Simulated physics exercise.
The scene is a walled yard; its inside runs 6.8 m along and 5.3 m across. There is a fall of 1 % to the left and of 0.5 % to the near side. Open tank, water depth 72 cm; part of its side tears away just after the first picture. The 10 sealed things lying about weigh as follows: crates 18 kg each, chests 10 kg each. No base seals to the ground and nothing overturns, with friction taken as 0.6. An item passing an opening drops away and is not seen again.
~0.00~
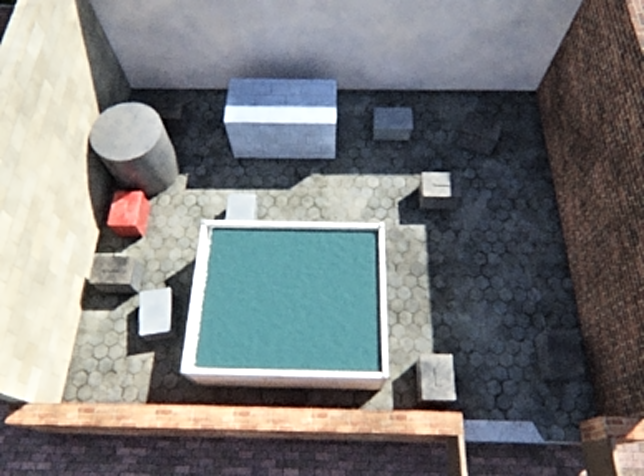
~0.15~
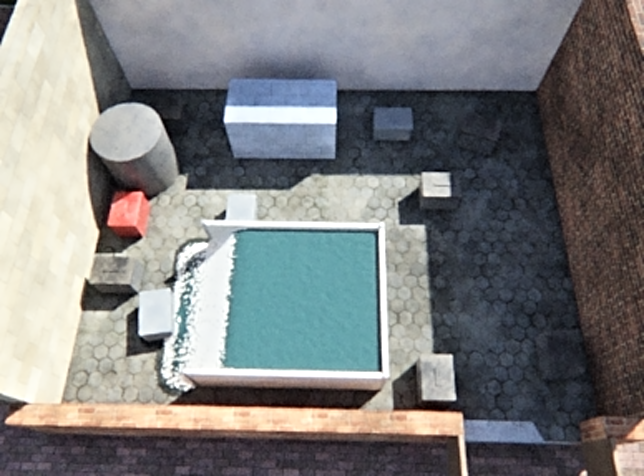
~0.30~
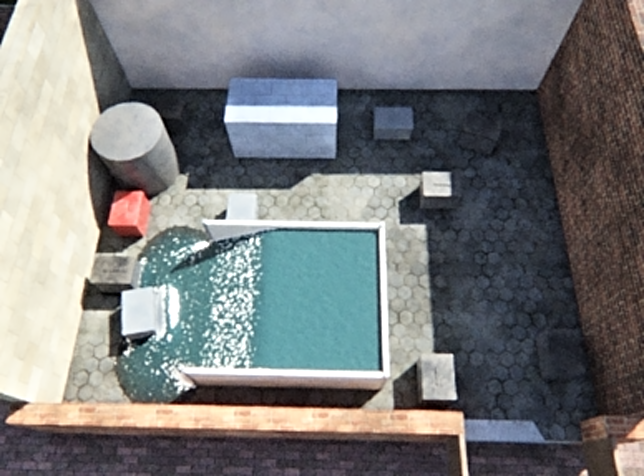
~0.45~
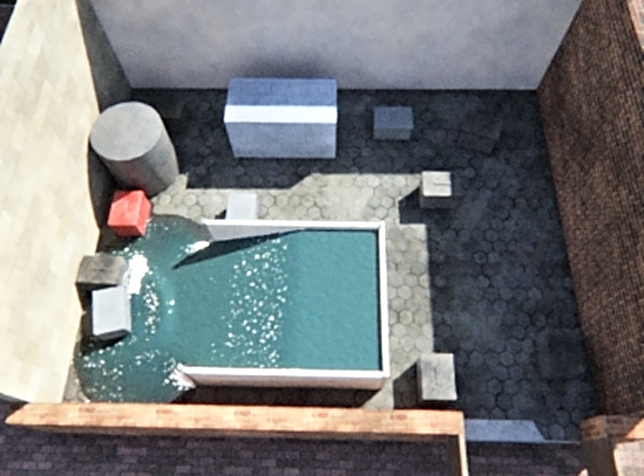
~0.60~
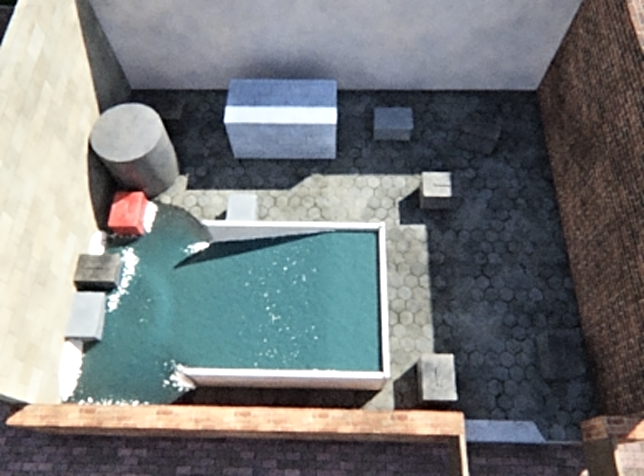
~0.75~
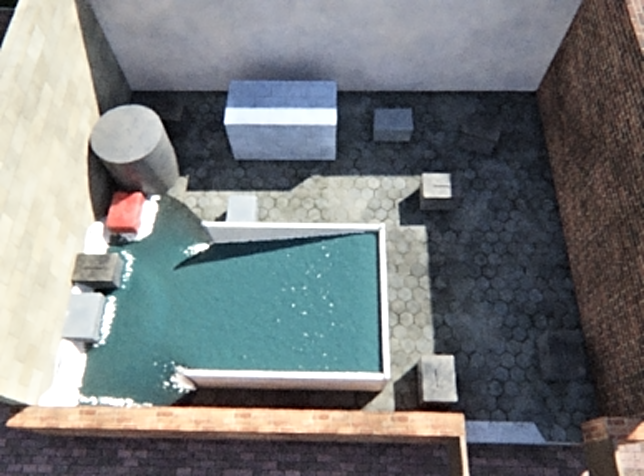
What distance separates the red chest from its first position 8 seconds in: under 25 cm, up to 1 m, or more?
Displacement: Large.
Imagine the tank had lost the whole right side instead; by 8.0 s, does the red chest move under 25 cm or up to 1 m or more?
Outcome for the red chest: It remains nearly still.
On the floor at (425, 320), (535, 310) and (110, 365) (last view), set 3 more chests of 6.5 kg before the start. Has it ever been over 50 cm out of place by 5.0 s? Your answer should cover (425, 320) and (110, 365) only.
Respectively: Inside the limit and outside the limit.
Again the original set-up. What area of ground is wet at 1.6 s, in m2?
Some 10.5 m2.
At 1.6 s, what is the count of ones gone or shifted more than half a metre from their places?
Count then: 2.
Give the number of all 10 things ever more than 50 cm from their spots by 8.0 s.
Total: 9.
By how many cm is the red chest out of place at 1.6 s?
Roughly 30 centimetres by that point.
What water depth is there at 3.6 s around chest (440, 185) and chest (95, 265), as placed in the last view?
Some 5 cm at the first, some 14 cm at the second.
After 1.6 s the red chest is near (98, 187), 0.3 m from its start, afloat; 0 of 10 are out; 3 afloat.
After 3.6 s the red chest is near (211, 163), 1.4 m from its start, afloat; 0 of 10 are out; 3 afloat.
After 5.6 s the red chest is near (218, 147), 1.6 m from its start, afloat; 0 of 10 are out; 7 afloat.
After 8.0 s the red chest is near (225, 89), 2.5 m from its start, afloat; 0 of 10 are out; 8 afloat.
